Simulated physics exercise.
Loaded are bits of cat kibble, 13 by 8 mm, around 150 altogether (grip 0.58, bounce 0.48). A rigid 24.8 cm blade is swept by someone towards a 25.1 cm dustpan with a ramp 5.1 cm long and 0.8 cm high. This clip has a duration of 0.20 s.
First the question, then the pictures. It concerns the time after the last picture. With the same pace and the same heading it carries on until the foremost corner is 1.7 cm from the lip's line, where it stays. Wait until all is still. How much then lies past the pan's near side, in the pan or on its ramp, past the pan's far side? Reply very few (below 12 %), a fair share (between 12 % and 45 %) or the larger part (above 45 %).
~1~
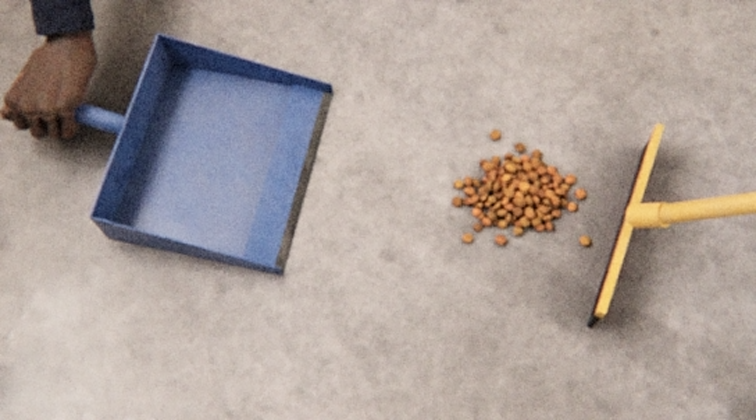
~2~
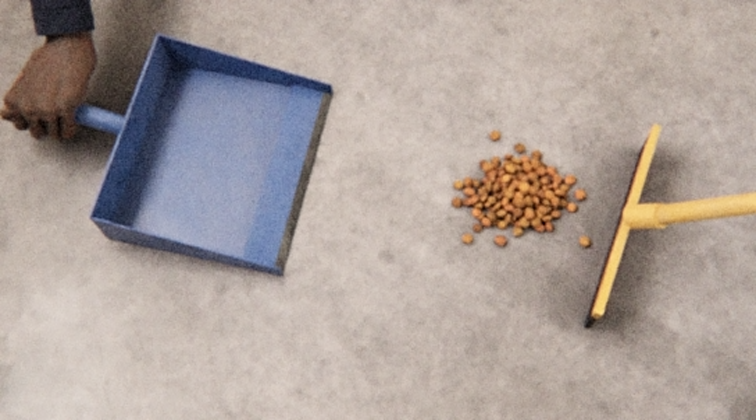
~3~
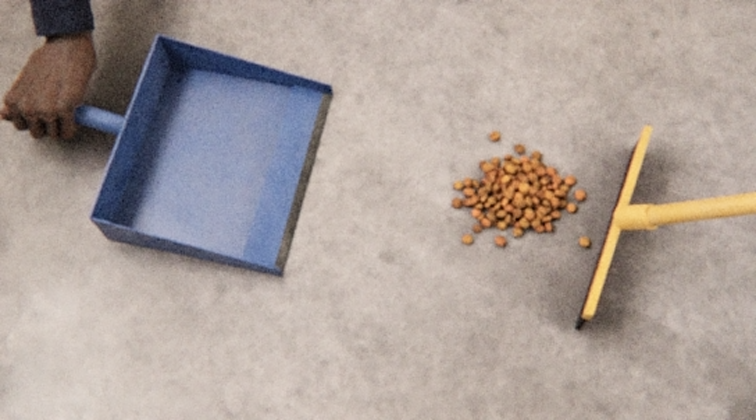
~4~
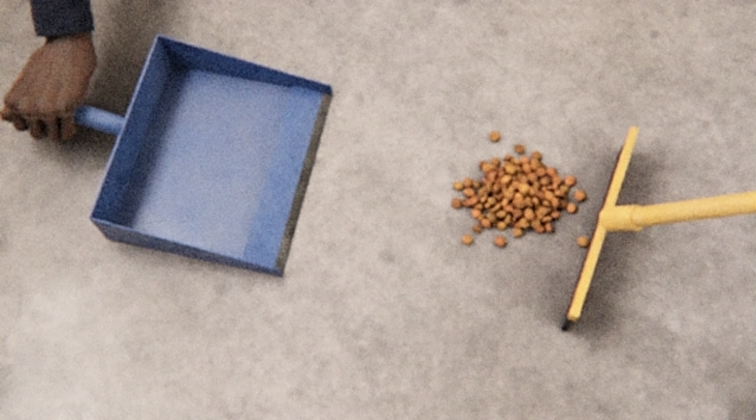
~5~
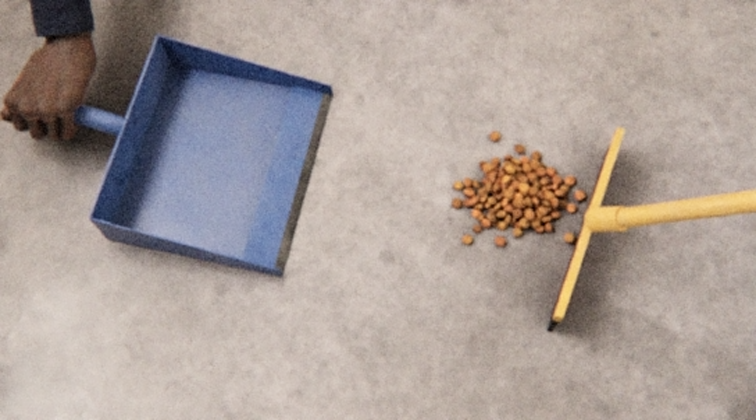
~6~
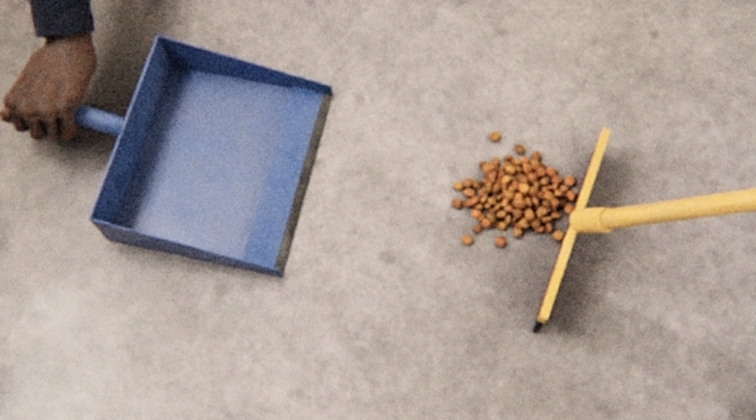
Near side - very few; pan - very few; far side - very few.
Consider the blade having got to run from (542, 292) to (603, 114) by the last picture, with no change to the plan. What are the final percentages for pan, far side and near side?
Pan: 25, far side: 20, near side: 0.
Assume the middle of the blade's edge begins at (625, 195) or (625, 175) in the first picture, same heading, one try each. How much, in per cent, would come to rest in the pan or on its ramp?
First try about 10 per cent, second about 20 per cent.
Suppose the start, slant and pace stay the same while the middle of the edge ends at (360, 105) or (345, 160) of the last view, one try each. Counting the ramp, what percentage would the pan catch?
The two tries give roughly 20 and 25 %.
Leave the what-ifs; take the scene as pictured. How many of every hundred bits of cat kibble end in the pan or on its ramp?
5 percent.
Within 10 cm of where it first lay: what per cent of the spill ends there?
I'd guess some 20 per cent.
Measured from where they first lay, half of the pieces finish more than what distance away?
The figure is about 22 cm.
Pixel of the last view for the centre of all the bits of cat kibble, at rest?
Centre at rest: Approx. (339, 172) px.
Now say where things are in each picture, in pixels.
In the first frame, blade from (601, 313) to (657, 131), moved 0.0 cm, 0 of the pieces shifted so far; middle of the pieces at (520, 196); pan at (209, 161).
In the second frame, blade from (597, 313) to (654, 132), moved 0.3 cm, 0 of the pieces shifted so far; middle of the pieces at (520, 196).
In the third frame, blade from (588, 314) to (646, 133), moved 1.4 cm, 0 of the pieces shifted so far; middle of the pieces at (520, 197).
In the fourth frame, blade from (573, 316) to (632, 134), moved 3.0 cm, 0 of the pieces shifted so far; middle of the pieces at (520, 197).
In the fifth frame, blade from (558, 317) to (618, 135), moved 4.6 cm, 1 of the pieces shifted so far; middle of the pieces at (520, 197).
In the sixth frame, blade from (543, 318) to (604, 136), moved 6.3 cm, 2 of the pieces shifted so far; middle of the pieces at (520, 197); pan at (209, 162).
Then, 0.34 s after the last picture, middle of the blade 18 cm from the lip; 0 % over the lip, far side 0 %, near side 0 %.
Then, 0.57 s after the last picture, middle of the blade 9 cm from the lip; 0 % over the lip, far side 0 %, near side 0 %.
Then, 0.90 s after the last picture, middle of the blade 4 cm from the lip; 5 % over the lip, far side 0 %, near side 0 %.
In the end, near side 0 %, pan 5 %, far side 0 %, in front of the lip or behind the blade 95 %.
